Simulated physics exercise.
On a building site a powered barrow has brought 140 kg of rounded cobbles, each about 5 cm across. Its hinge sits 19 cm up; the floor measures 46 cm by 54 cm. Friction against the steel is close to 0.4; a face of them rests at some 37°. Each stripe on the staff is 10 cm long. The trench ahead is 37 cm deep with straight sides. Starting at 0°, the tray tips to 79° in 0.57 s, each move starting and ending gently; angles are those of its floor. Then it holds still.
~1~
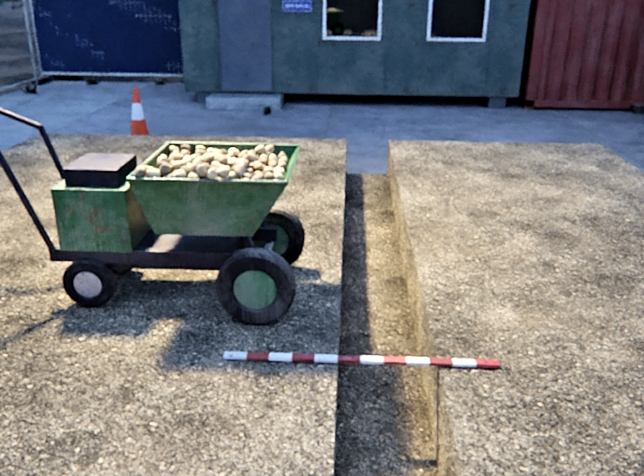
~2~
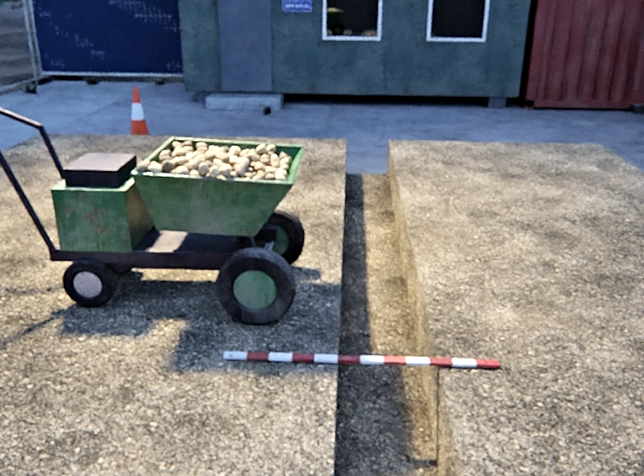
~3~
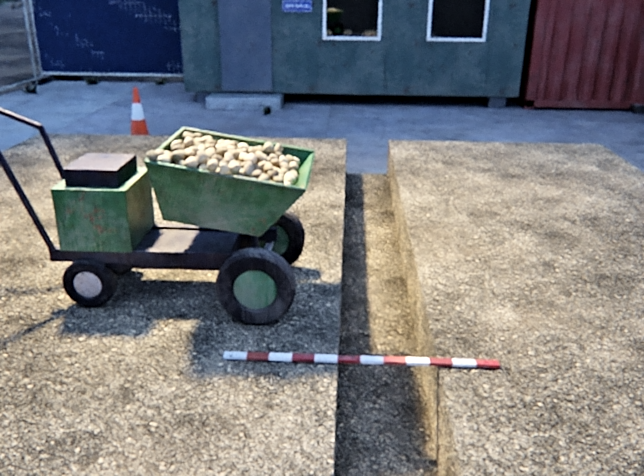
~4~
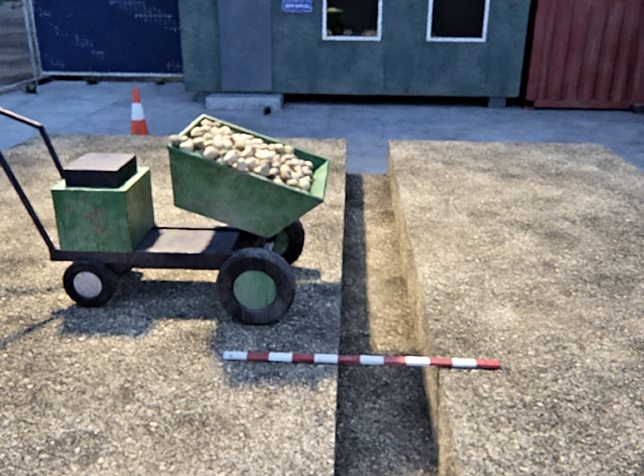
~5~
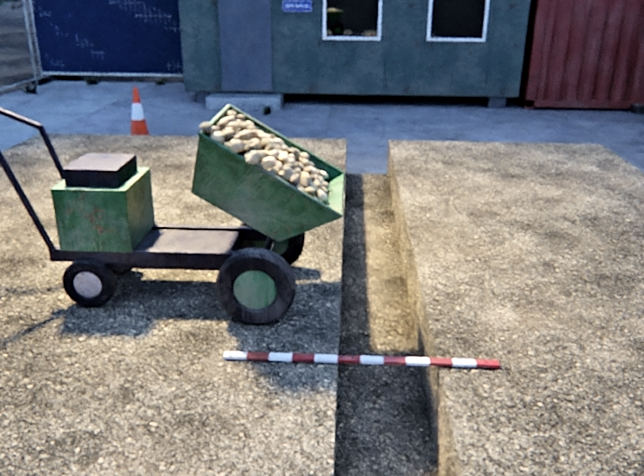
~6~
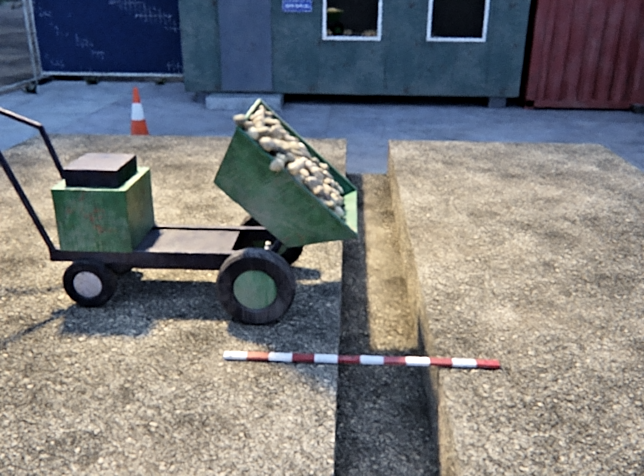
On a gravelly yard beside a straight-sided trench, a small green barrow with black wheels holds a heap of pale rounded stones in its level tray. The tray lifts at its left end and tilts steadily rightward, ending steeply angled with its lip over the trench and the stones still inside.
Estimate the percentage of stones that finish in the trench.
Close to 61 in a hundred.
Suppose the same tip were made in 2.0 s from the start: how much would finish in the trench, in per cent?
It would be near 95 per cent.
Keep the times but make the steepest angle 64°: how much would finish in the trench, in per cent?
In that case some 45 per cent.
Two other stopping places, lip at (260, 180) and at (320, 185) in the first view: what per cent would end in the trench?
First some 85, then 30 per cent.
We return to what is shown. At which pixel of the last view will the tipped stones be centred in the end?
Near (409, 339).
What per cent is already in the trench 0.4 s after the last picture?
Some 35 per cent.
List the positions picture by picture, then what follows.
In the first frame, the tray is at 0°, its lip at (287, 183); the top of the load is at (221, 158).
The second frame shows lip at (292, 185), floor tilted 2°, highest stones at (198, 156).
The third frame shows lip at (305, 190), floor tilted 9°, highest stones at (188, 143).
In the fourth frame, the tray is at 19°, its lip at (323, 201); the top of the load is at (206, 131).
The fifth frame shows lip at (342, 217), floor tilted 30°, highest stones at (231, 122).
In the sixth frame, the tray is at 43°, its lip at (357, 237); the top of the load is at (261, 118).
Then, 0.1 s after the last picture the floor is at 67°, 99 % in the tray; the foremost stones are at (371, 243).
Then, 0.4 s after the last picture the floor is at 79°, 43 % in the tray, 35 % in the trench, 23 % past the trench; the foremost stones are at (466, 289).
Then, 0.7 s after the last picture the floor is at 79°, 5 % in the tray, 56 % in the trench, 39 % past the trench; the foremost stones are past the picture's edge.
Then, 2.7 s after the last picture the floor is at 79°, 0 % in the tray, 61 % in the trench, 39 % past the trench; the foremost stones are past the picture's edge.
